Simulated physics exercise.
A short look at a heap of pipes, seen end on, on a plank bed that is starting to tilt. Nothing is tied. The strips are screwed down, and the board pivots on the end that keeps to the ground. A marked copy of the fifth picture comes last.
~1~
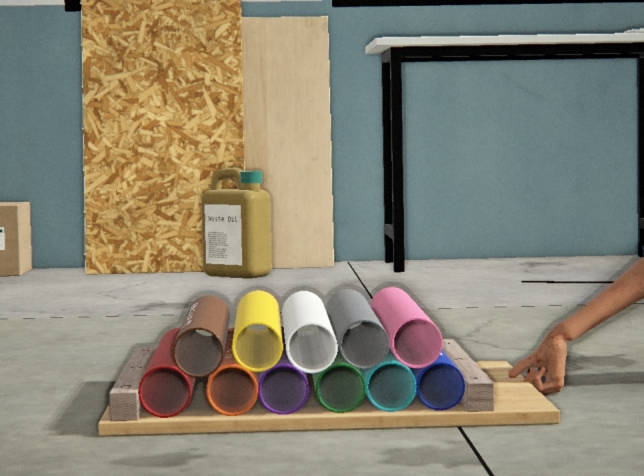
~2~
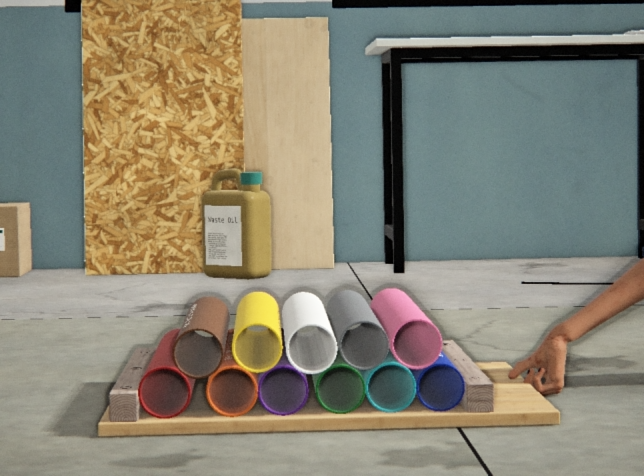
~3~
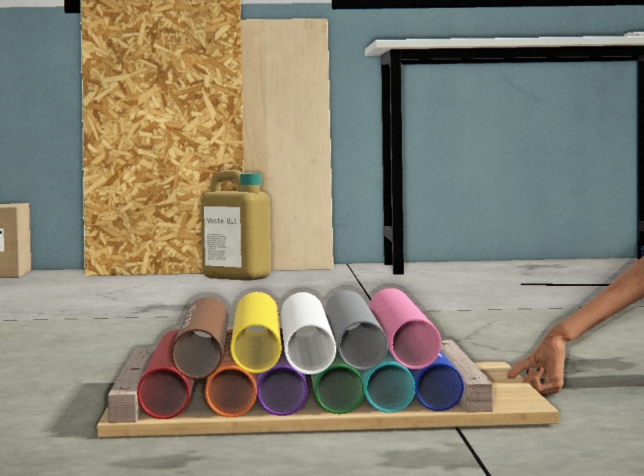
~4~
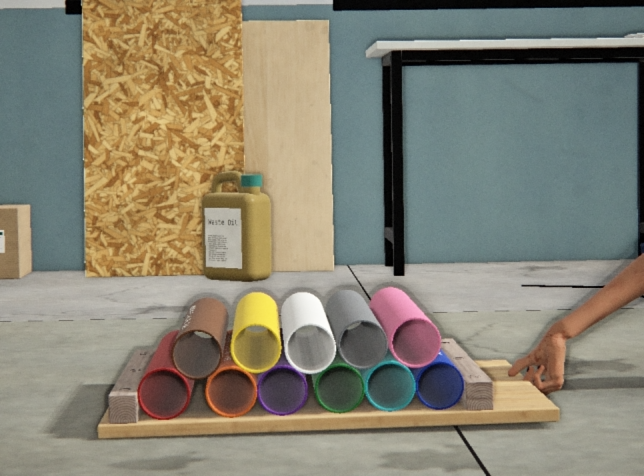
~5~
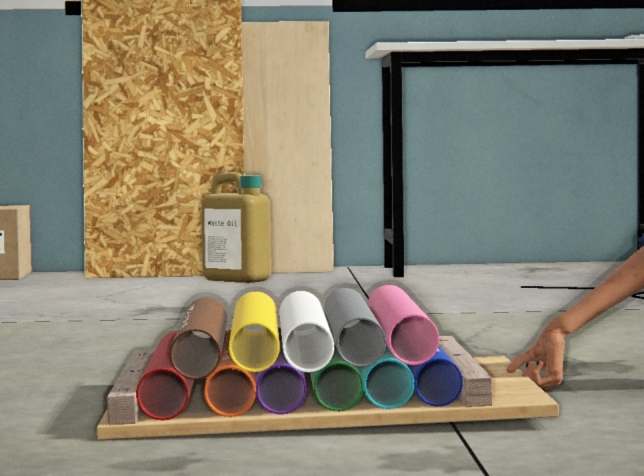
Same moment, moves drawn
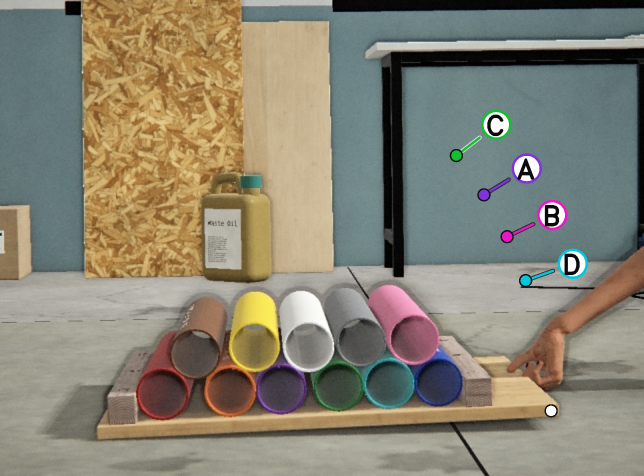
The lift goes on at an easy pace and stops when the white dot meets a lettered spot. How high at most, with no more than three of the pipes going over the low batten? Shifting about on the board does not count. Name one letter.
Mark B is as high as it can go.
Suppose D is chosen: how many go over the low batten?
The count is none.
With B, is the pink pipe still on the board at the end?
Yes, with B.
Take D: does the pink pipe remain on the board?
Yes, with D.
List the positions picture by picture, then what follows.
In the first frame, red pipe (165, 392); orange pipe (232, 391); purple pipe (284, 389).
In the second frame, purple pipe (283, 390); green pipe (340, 390).
In the third frame, board (322, 383); turquoise pipe (390, 388); blue pipe (440, 387); brown pipe (197, 354).
In the fourth frame, board (323, 382); red pipe (164, 394); orange pipe (231, 392).
In the fifth frame, board (322, 381); red pipe (162, 394); orange pipe (230, 391).
On the copy, A at (484, 195); B at (507, 237); C at (456, 156); D at (526, 281); the white dot at (551, 411).
On B. First, board at 16°.
Then, board at 25°.
Finally, board at 25°, none over the low batten.
By contrast, A five over the low batten; C five over the low batten; D none over the low batten.
